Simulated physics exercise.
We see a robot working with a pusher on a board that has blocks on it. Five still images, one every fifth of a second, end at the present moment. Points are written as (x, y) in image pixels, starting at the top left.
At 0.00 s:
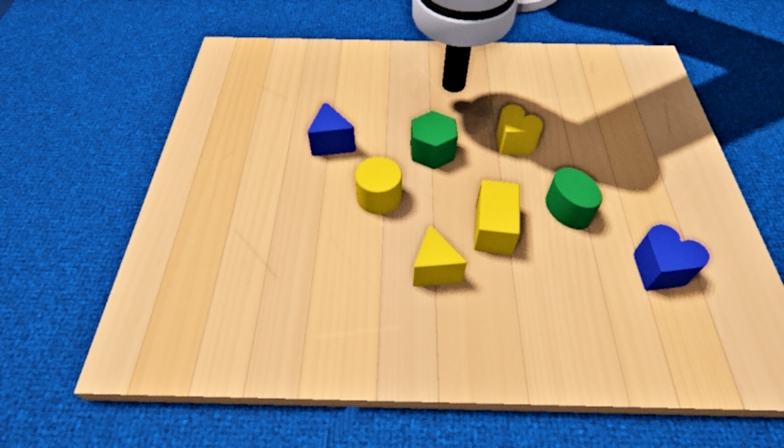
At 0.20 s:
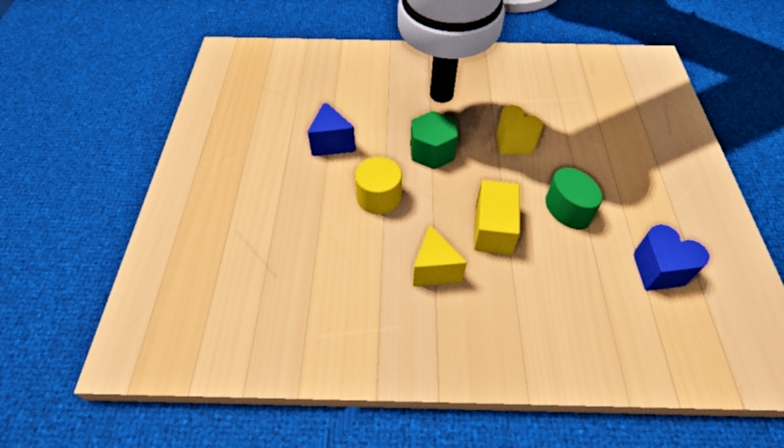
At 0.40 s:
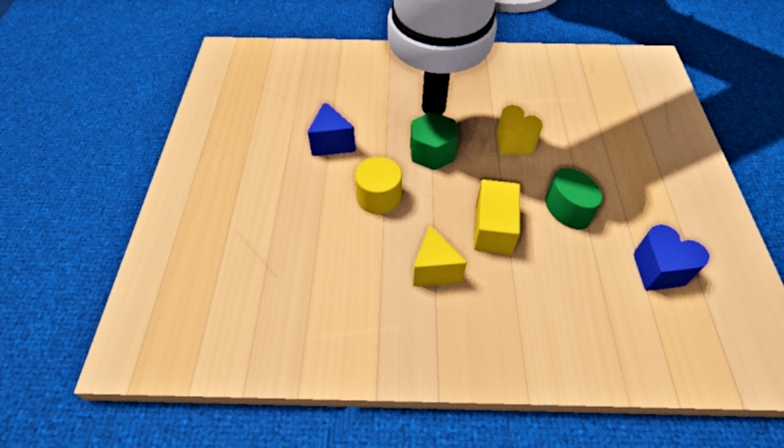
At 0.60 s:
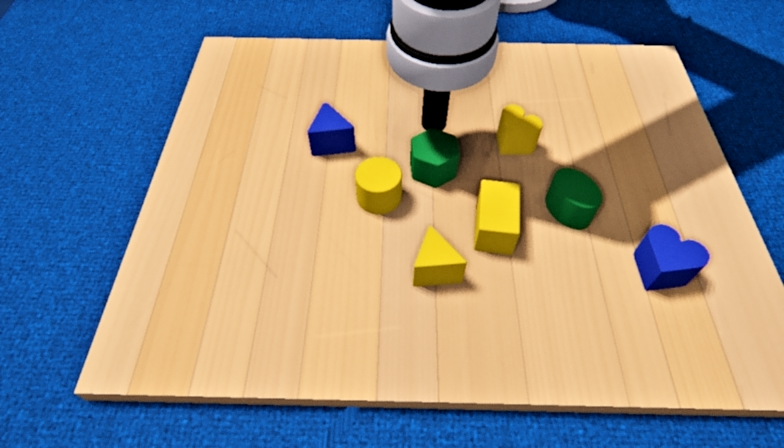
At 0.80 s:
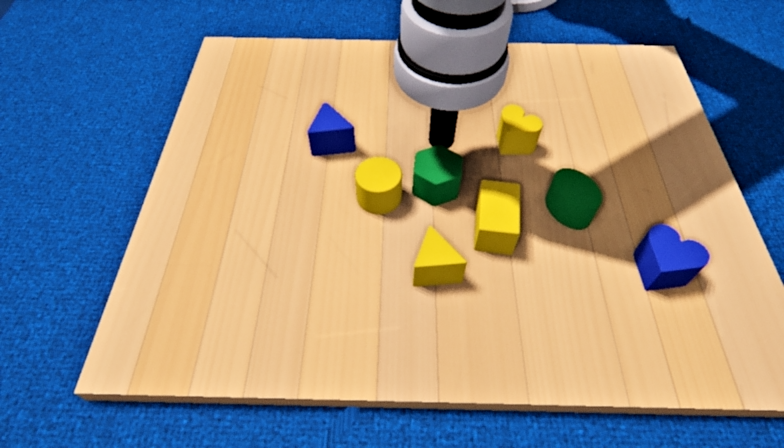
A robot's black pusher moves down to the green hexagon and nudges it toward the viewer.
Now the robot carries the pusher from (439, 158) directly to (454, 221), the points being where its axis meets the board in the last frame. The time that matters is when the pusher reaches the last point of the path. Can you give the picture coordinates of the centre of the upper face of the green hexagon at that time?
The middle of its top is at (429, 220).
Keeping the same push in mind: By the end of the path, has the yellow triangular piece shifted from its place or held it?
The block moves away from its spot.
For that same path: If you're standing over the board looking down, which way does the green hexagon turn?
It makes a clockwise turn.
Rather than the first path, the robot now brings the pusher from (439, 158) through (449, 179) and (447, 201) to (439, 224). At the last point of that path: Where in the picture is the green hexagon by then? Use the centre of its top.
Around (412, 223).
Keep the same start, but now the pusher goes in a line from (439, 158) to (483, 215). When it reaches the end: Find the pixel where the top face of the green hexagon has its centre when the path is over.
Its top centre lands on (447, 198).
The first path, step by step. Halfway along, pusher (449, 172); green hexagon (437, 195), turned 20° clockwise.
At the end, pusher (457, 205); yellow triangular piece (429, 259), turned 35° anticlockwise; green hexagon (429, 220), turned 65° clockwise; yellow oblong still.
